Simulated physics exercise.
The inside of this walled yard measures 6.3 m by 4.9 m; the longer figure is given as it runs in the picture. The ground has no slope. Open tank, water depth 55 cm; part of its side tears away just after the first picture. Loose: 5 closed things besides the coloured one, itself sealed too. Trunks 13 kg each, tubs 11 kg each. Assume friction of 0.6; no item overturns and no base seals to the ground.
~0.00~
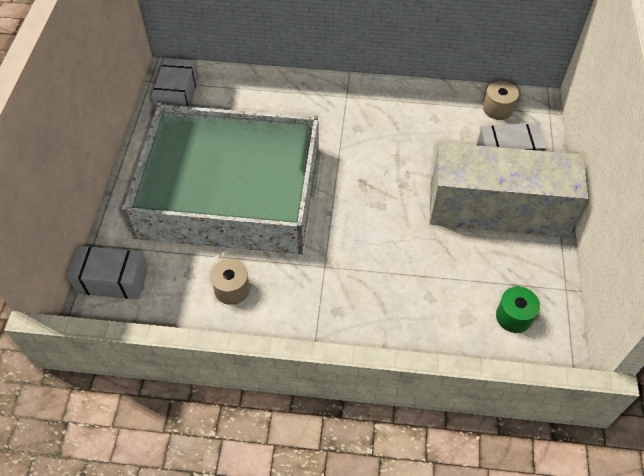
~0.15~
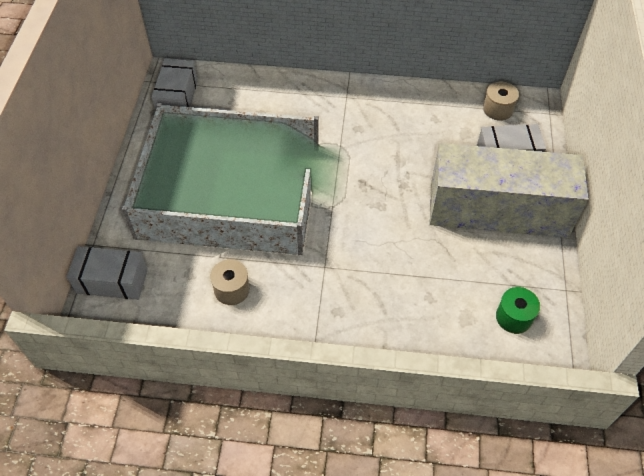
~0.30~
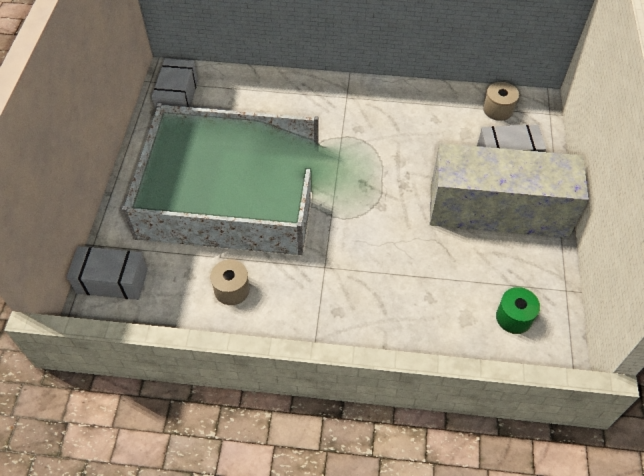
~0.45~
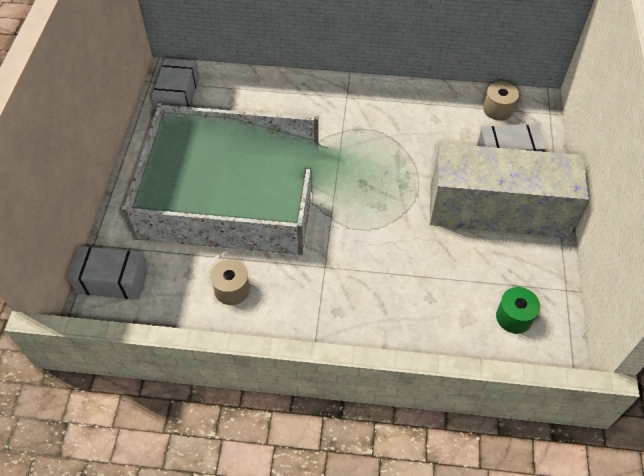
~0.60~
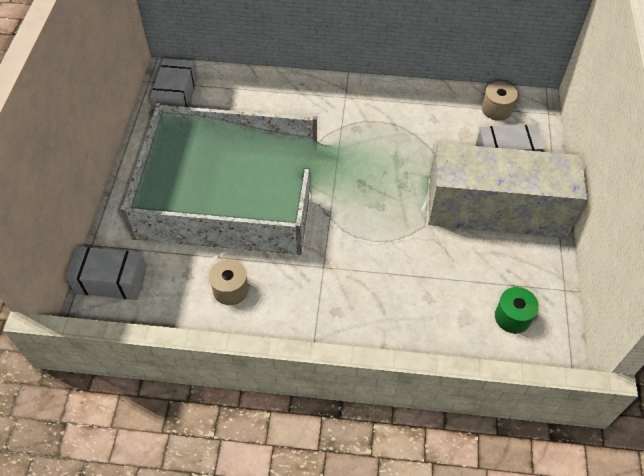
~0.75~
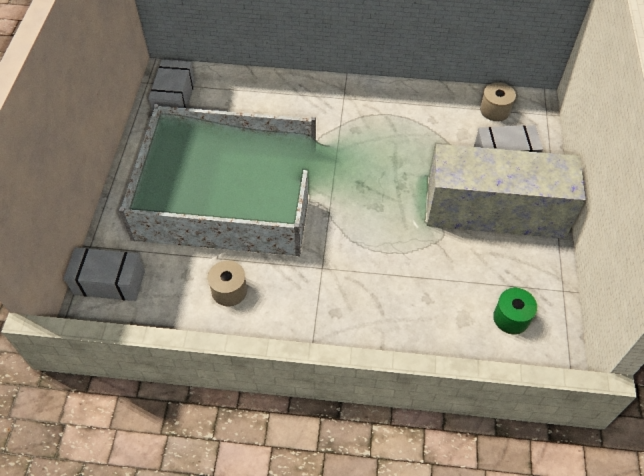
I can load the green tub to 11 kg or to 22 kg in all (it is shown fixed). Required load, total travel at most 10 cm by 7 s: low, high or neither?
High.
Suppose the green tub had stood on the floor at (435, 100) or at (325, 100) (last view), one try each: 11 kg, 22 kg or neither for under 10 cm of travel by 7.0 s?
Taking the two tries in order, both fall short and only the heavy one works.
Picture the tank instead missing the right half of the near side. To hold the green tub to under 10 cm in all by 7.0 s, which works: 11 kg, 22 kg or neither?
So no choice works.
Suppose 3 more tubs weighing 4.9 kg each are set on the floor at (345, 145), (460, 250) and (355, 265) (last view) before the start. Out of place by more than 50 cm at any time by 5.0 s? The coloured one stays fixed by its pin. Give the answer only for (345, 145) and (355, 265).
Beyond the mark, below the mark.
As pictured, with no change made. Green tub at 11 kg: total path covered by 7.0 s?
Close to 80 centimetres all told.
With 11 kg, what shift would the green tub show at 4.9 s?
10 cm.
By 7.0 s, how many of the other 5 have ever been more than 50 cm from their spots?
Result: 2.
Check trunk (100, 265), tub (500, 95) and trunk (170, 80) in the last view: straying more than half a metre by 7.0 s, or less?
First one stays inside, second one crosses the line, third one stays inside.
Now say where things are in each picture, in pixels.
The first picture shows the green tub at (521, 303) rests on the ground; 3.5 m2 under water; 0 of 6 have shifted.
The second picture shows the green tub at (521, 304) rests on the ground; water covers 4.0 m2; 0 of 6 have shifted.
The third picture shows the green tub at (521, 304) rests on the ground; 4.6 m2 under water; 0 of 6 have shifted.
The fourth picture shows the green tub at (521, 304), on the bottom; 5.5 m2 under water; 0 of 6 have shifted.
The fifth picture shows the green tub at (519, 304), on the bottom; water covers 6.3 m2; 0 of 6 have shifted.
The sixth picture shows the green tub at (518, 304) rests on the ground; 7.1 m2 under water; 0 of 6 have shifted.
After 1.4 s the green tub would be 0 cm from its start with 11 kg and 0 cm from its start with 22 kg; 0 cm of water round it then.
After 3.1 s the green tub would be 0 cm from its start with 11 kg and 0 cm from its start with 22 kg; 3 cm of water round it then.
After 4.9 s the green tub would be 14 cm from its start with 11 kg and 0 cm from its start with 22 kg; 8 cm of water round it then.
After 7.0 s the green tub would be 76 cm from its start with 11 kg and 0 cm from its start with 22 kg; 7 cm of water round it then.
